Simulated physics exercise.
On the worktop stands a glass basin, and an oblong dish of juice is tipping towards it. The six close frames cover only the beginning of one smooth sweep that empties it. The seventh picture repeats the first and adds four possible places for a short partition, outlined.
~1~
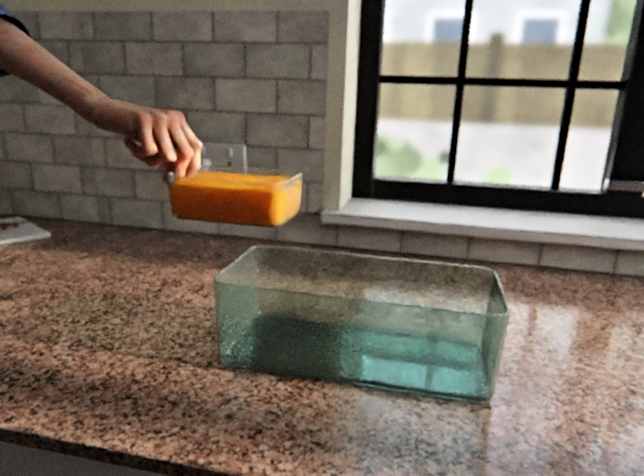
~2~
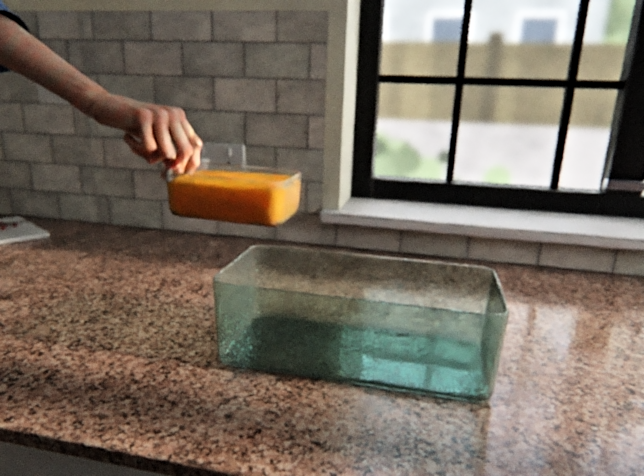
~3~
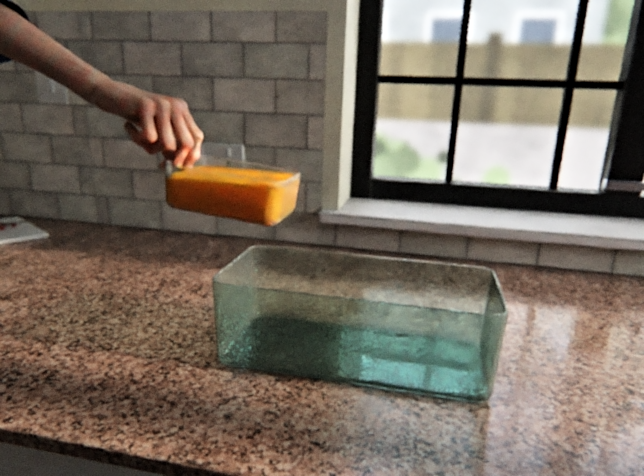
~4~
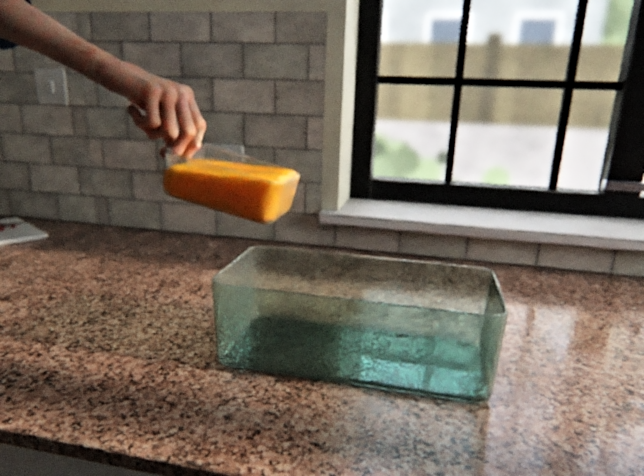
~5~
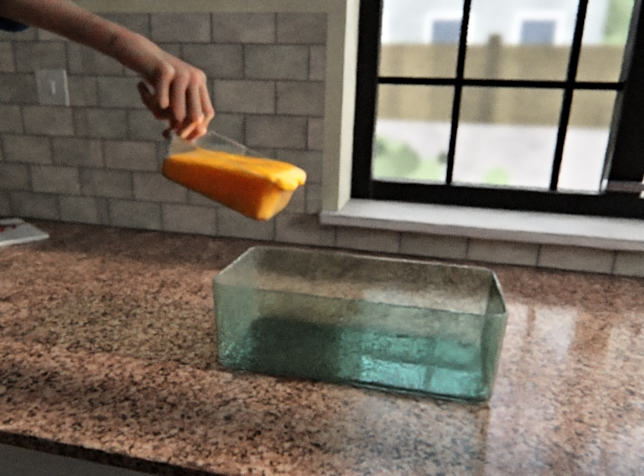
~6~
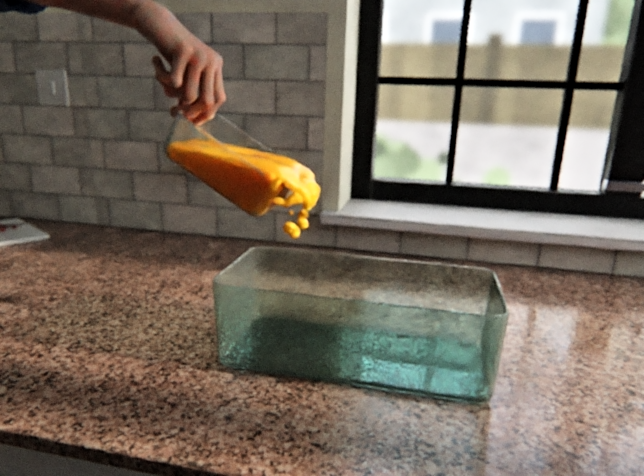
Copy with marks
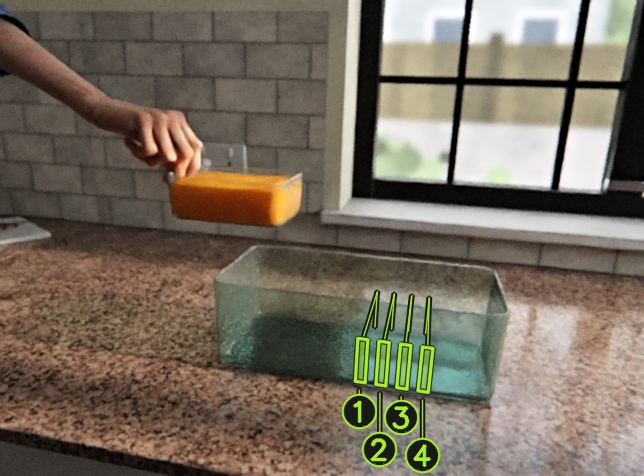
A bare arm reaches in from the upper left of a kitchen, seen from slightly above the counter by a still camera, its hand holding a clear oblong dish of orange juice. Below and to the right, a greenish glass basin stands on speckled brown stone, before grey tiles and a black-framed window. The hand rises slightly, tilting the dish rightward until juice bulges over its lip and drops in blobs.
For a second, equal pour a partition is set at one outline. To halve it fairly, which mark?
1 is best.
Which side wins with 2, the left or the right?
More ends on the left.
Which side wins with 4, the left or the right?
The left side.
On the marked copy, 1 at (359, 389); 2 at (379, 392); 3 at (401, 396); 4 at (422, 399).
If 1 is chosen, about 43 % ends left of the wall and 54 % right of it.
If 2 is chosen, about 85 % ends left of the wall and 13 % right of it.
If 3 is chosen, about 95 % ends left of the wall and 2 % right of it; 3 % is lost outside.
If 4 is chosen, about 96 % ends left of the wall and 2 % right of it.
